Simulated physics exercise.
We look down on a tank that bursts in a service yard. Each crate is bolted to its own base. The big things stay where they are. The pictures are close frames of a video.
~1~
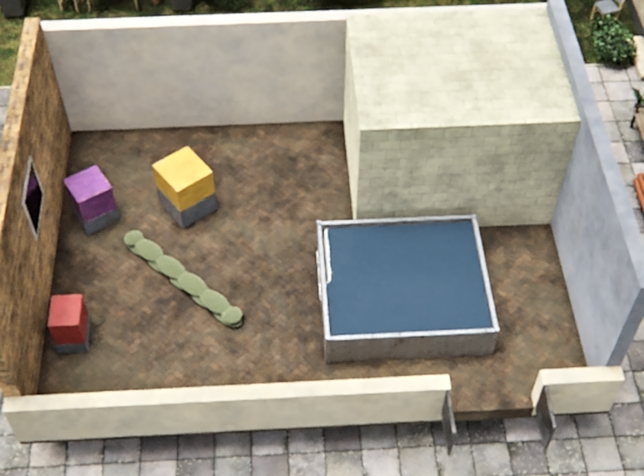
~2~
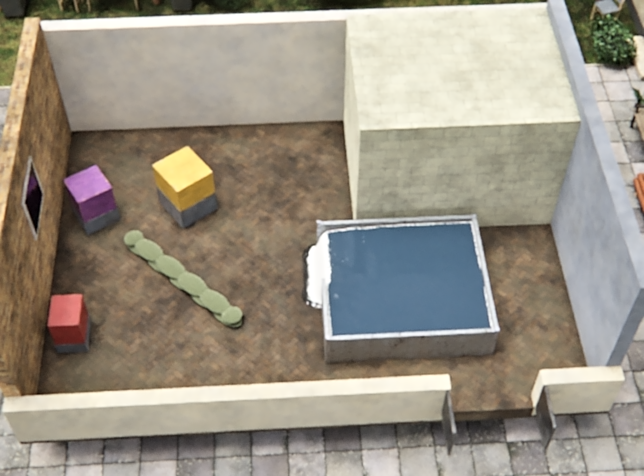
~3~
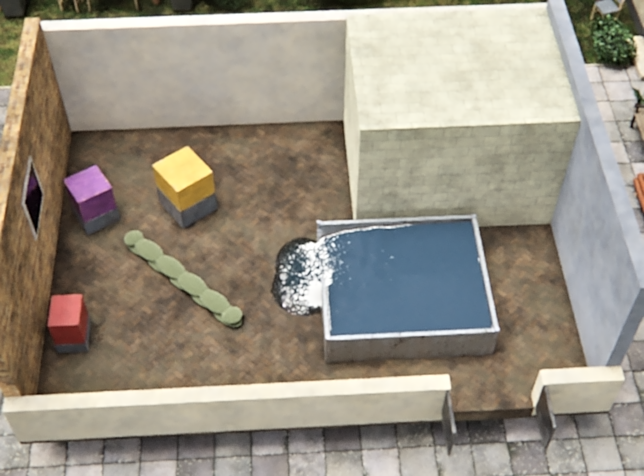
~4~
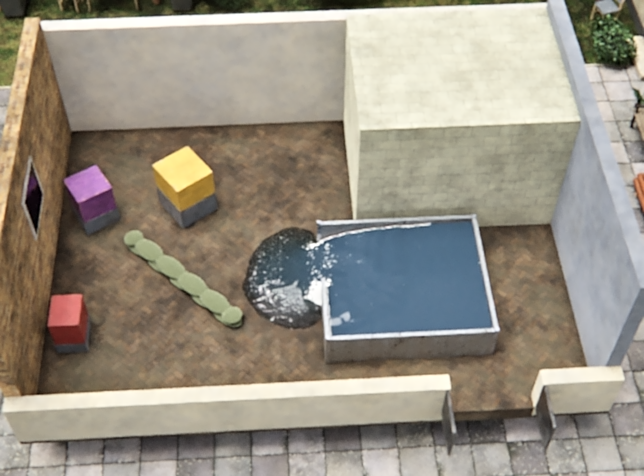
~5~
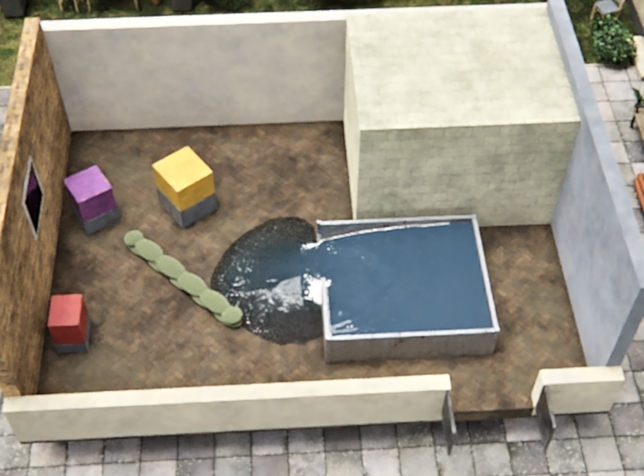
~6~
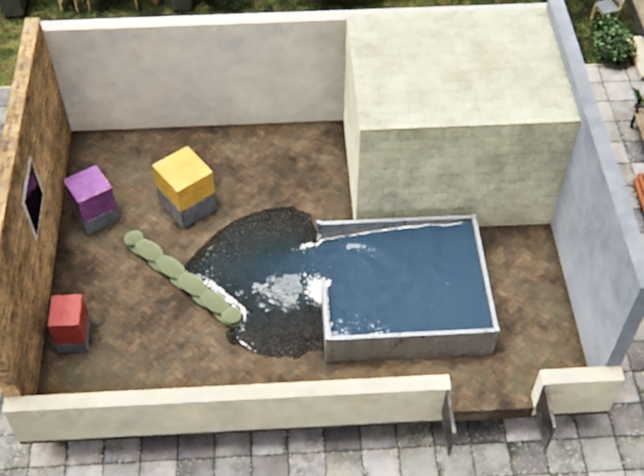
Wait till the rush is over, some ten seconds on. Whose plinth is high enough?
In the end: The yellow crate stays dry; the purple crate stays dry; the red crate stays dry.
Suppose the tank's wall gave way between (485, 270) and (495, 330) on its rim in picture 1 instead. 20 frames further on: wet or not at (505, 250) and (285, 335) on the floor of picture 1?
One after the other: Covered, clear.
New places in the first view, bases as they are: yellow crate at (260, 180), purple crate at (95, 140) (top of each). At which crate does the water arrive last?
Last comes the crate marked red.
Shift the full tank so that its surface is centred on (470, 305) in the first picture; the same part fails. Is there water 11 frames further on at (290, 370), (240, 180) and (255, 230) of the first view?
In turn: Flooded, awash, covered.
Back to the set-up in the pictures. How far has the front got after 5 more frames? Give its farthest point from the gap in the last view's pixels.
Near (121, 218).
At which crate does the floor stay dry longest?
I say the one in red.
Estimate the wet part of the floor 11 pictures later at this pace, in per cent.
Roughly 40 per cent.
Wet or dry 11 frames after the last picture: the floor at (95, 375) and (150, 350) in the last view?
One after the other: Dry, no water.
A moment on, water covers 20 % of the floor; the yellow crate water round its plinth, the purple crate water round its plinth, the red crate not reached.
Next, water covers 40 % of the floor; the yellow crate water round its plinth, the purple crate water round its plinth, the red crate not reached.
Then, water covers 55 % of the floor; the yellow crate water round its plinth, the purple crate water round its plinth, the red crate water round its plinth.
Later, water covers 75 % of the floor; the yellow crate water round its plinth, the purple crate water round its plinth, the red crate water round its plinth.
In the end, water covers 90 % of the floor; the yellow crate stayed above the water, the purple crate stayed above the water, the red crate stayed above the water.
